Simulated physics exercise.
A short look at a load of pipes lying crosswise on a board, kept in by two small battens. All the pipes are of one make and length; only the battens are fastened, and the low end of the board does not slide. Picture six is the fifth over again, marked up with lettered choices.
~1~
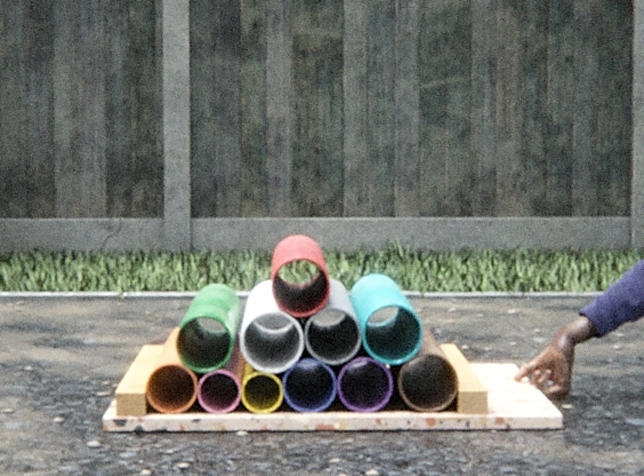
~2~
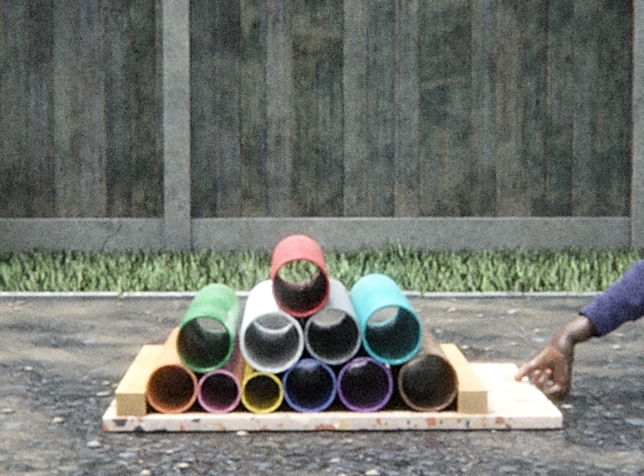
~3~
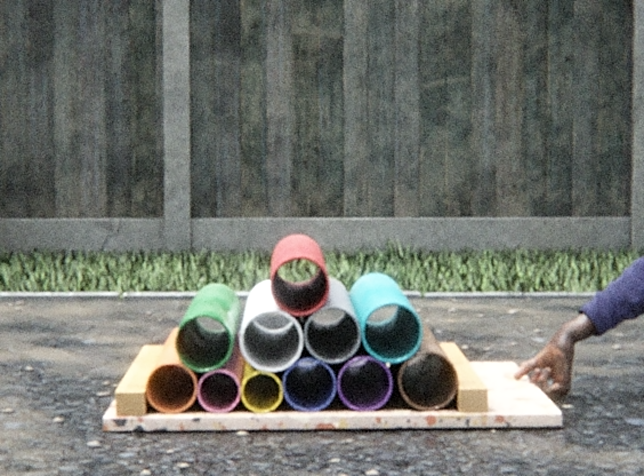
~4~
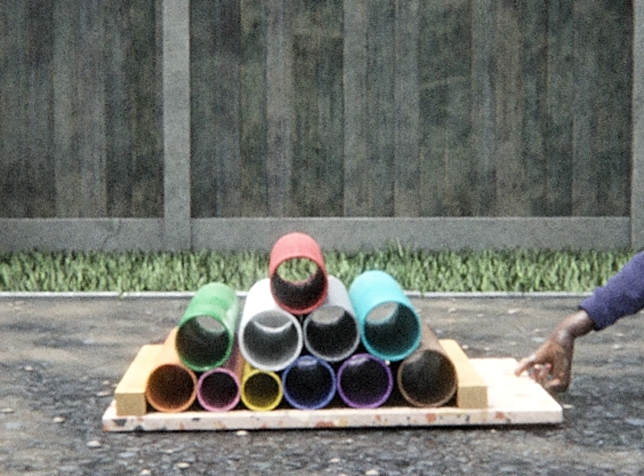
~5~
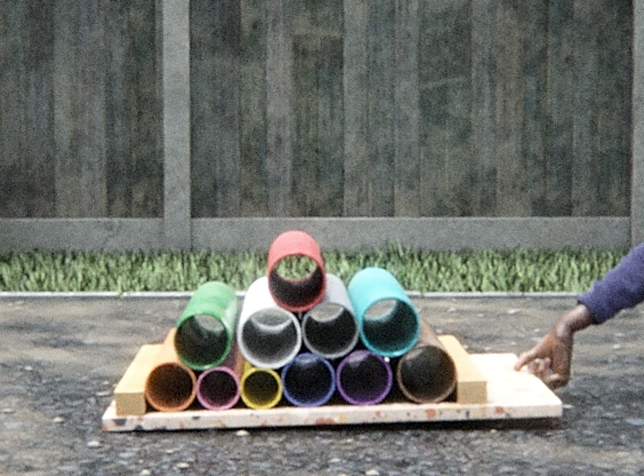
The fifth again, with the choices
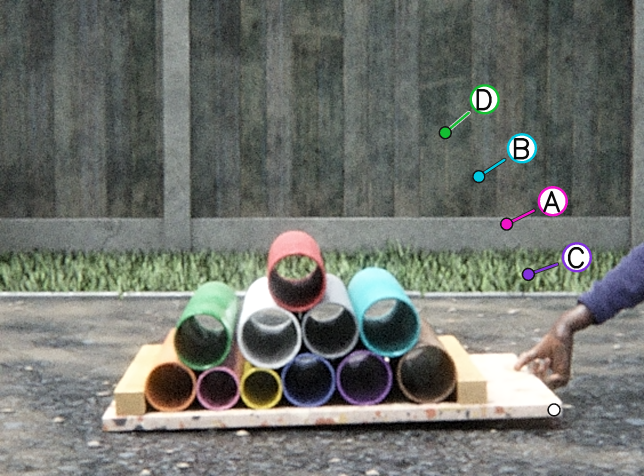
On dark ground by a fence, a hand slightly lifts the right end of a board stacked with colourful pipes.
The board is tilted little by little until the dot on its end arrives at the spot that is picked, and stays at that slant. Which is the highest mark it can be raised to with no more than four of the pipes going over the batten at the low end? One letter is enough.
C is the limit.
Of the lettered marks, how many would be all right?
The number is one.
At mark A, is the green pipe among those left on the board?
No.
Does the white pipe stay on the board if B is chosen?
No.
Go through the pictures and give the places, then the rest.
Pink pipe (219, 392); yellow pipe (262, 393); blue pipe (310, 386), in the first frame.
Blue pipe (310, 386); purple pipe (365, 385), in the second frame.
Board (329, 382); brown pipe (428, 381); turquoise pipe (392, 332); grey pipe (333, 335), in the third frame.
Board (328, 381); orange pipe (171, 387); pink pipe (219, 390), in the fourth frame.
Board (328, 378); orange pipe (171, 386); pink pipe (218, 389), in the fifth frame.
On the copy, A at (507, 224); B at (479, 177); C at (528, 274); D at (446, 133); the white dot at (554, 410).
On C. First, board at 14°.
Then, board at 19°.
Finally, board at 19°, none over the low batten.
By contrast, A five over the low batten; B five over the low batten; D five over the low batten.
